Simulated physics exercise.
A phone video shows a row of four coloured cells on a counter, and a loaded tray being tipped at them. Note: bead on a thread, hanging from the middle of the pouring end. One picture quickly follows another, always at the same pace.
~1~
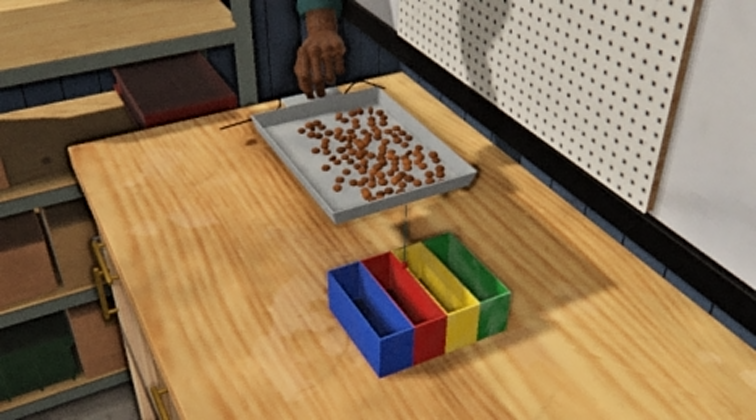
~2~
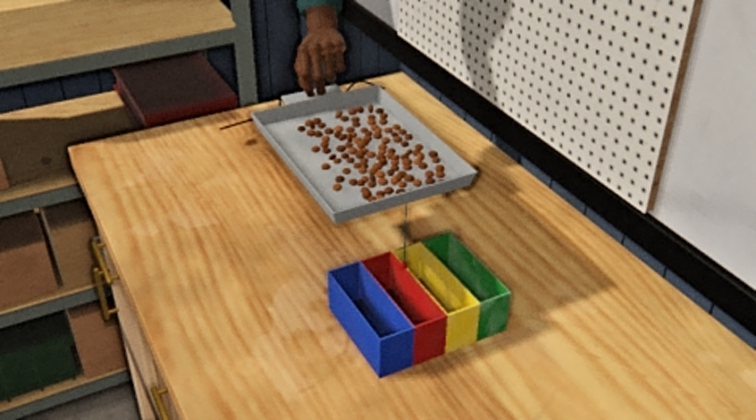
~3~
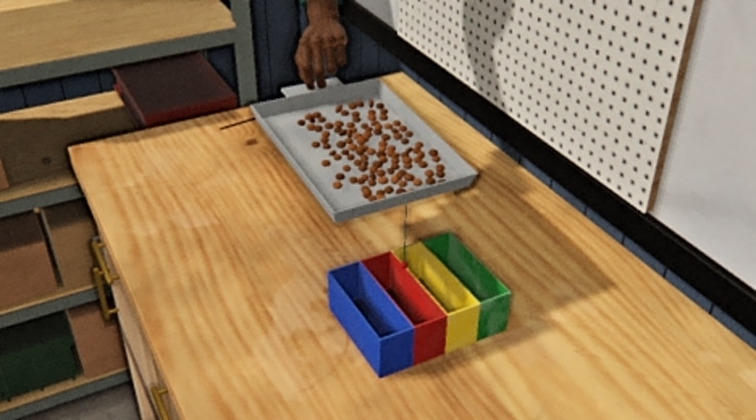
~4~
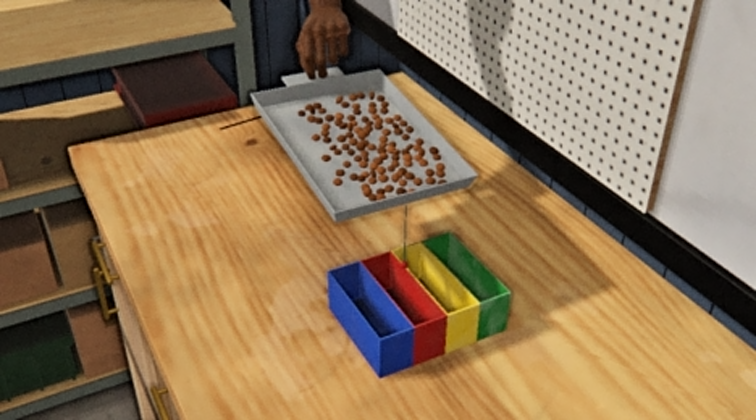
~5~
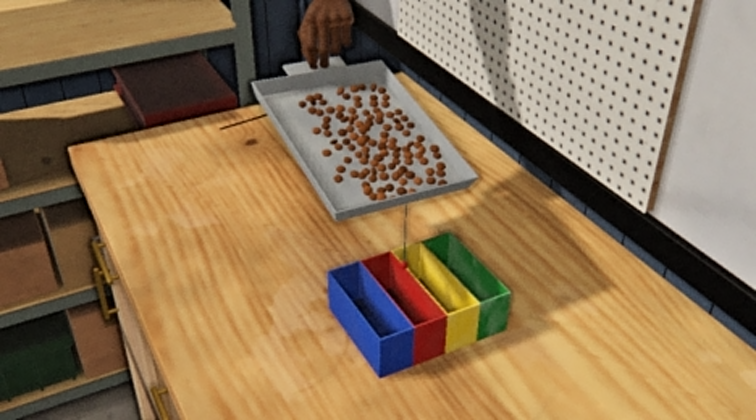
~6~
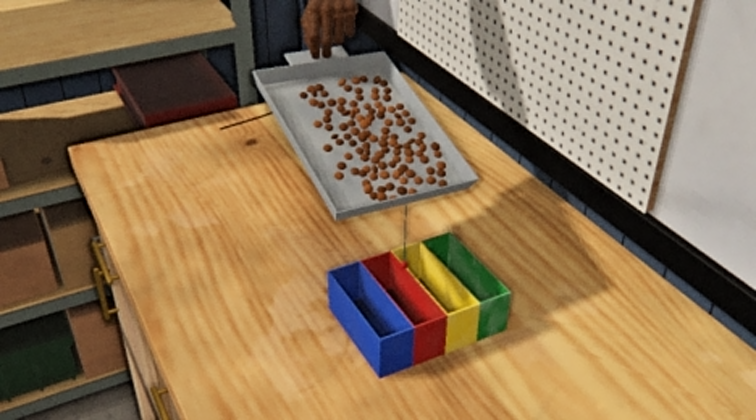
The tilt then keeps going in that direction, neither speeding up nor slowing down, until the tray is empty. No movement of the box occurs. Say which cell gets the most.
Green.
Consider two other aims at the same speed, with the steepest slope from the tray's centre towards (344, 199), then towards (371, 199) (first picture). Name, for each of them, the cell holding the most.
First try: The blue cell. Second try: Blue.
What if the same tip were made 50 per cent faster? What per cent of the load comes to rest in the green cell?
I'd say 50 percent or thereabouts.
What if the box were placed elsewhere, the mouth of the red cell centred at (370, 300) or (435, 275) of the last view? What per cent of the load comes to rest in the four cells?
Estimates in order: 40 percent, 100 percent.
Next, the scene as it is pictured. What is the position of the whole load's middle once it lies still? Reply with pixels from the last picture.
Resting centre, last picture - approx. (464, 314).
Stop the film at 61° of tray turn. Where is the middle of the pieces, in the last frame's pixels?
The load's middle is around (435, 182).
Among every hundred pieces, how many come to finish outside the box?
Result: Near 10 % of the load.
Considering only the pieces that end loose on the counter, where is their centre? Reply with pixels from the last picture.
(542, 312), roughly.
Soon after the last picture, tray tipped steeply; nearly all on the tray; a small part falling or outside the box.
A little later, tray tipped past a quarter turn; about a quarter on the tray; about a quarter in the green cell; about a quarter in the yellow cell; a stray few in the red cell; about a quarter falling or outside the box.
Later still, tray tipped past a quarter turn; about half in the green cell; about a third in the yellow cell; a small part in the red cell; a small part falling or outside the box.
At rest, tray tipped past a quarter turn; about half in the green cell; about a third in the yellow cell; a small part in the red cell; none in the blue cell; a small part outside the box.
